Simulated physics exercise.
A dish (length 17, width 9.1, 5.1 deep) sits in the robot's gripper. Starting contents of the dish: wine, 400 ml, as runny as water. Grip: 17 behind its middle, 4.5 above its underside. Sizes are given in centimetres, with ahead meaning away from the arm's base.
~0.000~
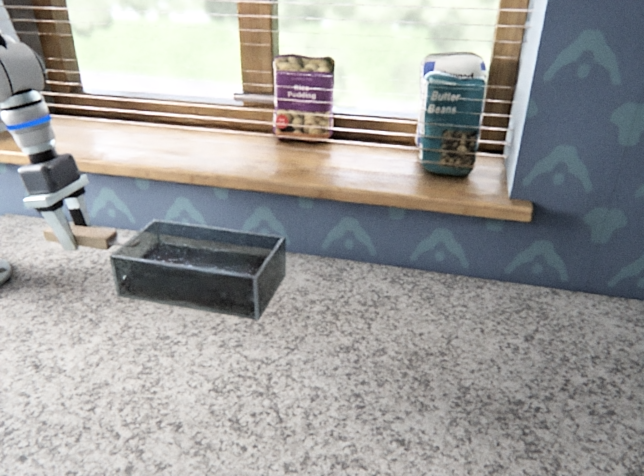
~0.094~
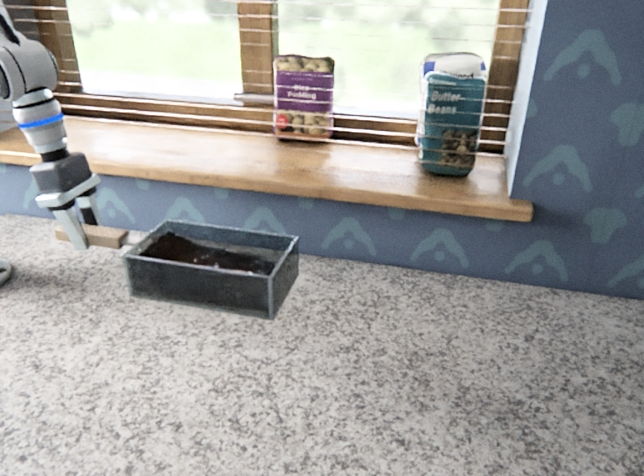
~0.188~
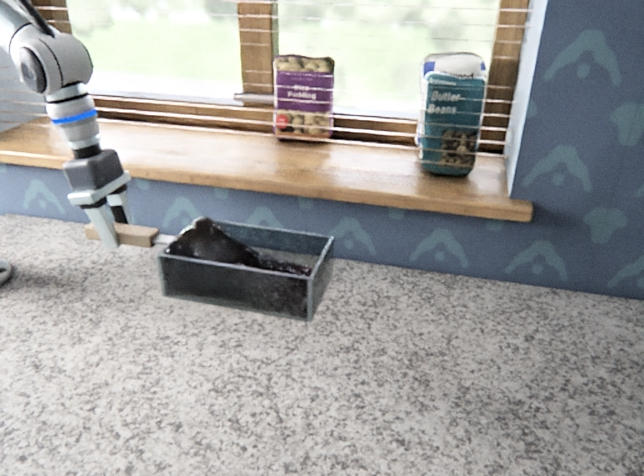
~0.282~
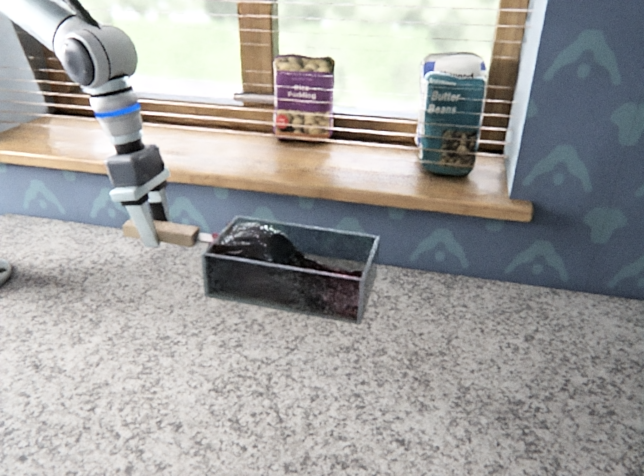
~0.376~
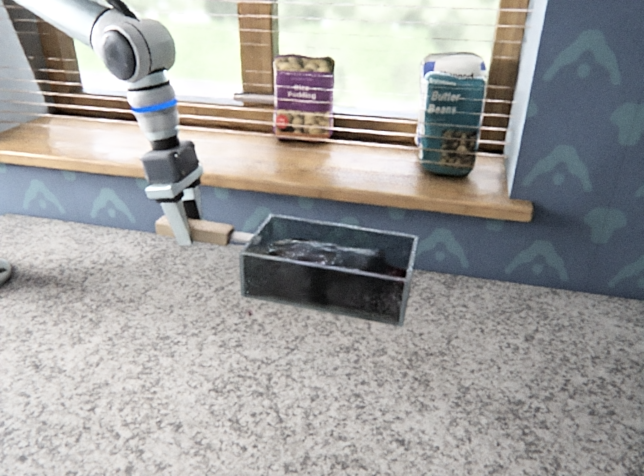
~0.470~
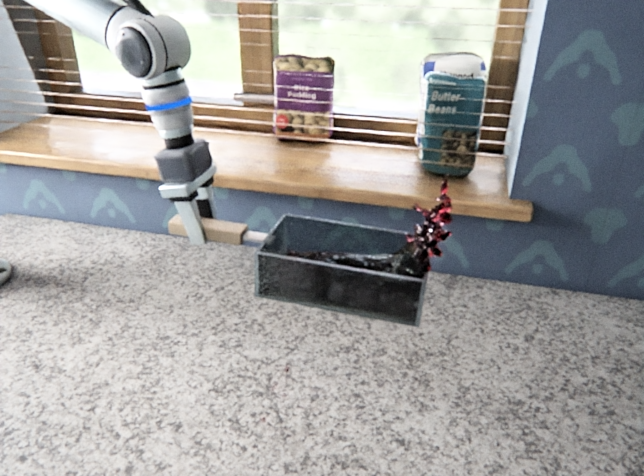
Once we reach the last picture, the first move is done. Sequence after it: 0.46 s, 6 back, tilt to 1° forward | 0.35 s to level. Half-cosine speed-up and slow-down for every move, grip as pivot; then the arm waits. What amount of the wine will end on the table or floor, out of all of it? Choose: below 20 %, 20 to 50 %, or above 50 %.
20 to 50 %.
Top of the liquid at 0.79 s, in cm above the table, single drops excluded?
Up to 24 cm.
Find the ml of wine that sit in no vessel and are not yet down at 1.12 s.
I'd say around 5 ml.
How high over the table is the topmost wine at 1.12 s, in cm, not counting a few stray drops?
Roughly 24 cm above the table.
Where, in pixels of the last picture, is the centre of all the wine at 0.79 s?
It sits close to pixel (337, 294).
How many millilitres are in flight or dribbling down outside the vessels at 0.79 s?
Roughly 60 ml.
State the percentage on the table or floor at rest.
I'd put it at close to 30 per cent.
After 0.79 s, tilted 1° forward, liquid up to 34 above the table; 290 ml in the dish, 50 ml on the table or floor, 60 ml in the air or running down outside.
After 1.12 s, level, liquid up to 26 above the table; 285 ml in the dish, 110 ml on the table or floor, 5 ml in the air or running down outside.
After 1.48 s, level, liquid up to 24 above the table; 285 ml in the dish, 120 ml on the table or floor.
After 2.28 s, level, liquid up to 23 above the table; 285 ml in the dish, 120 ml on the table or floor.
At rest, 285 ml in the dish, 120 ml on the table or floor. That is 29 % on the table or floor.
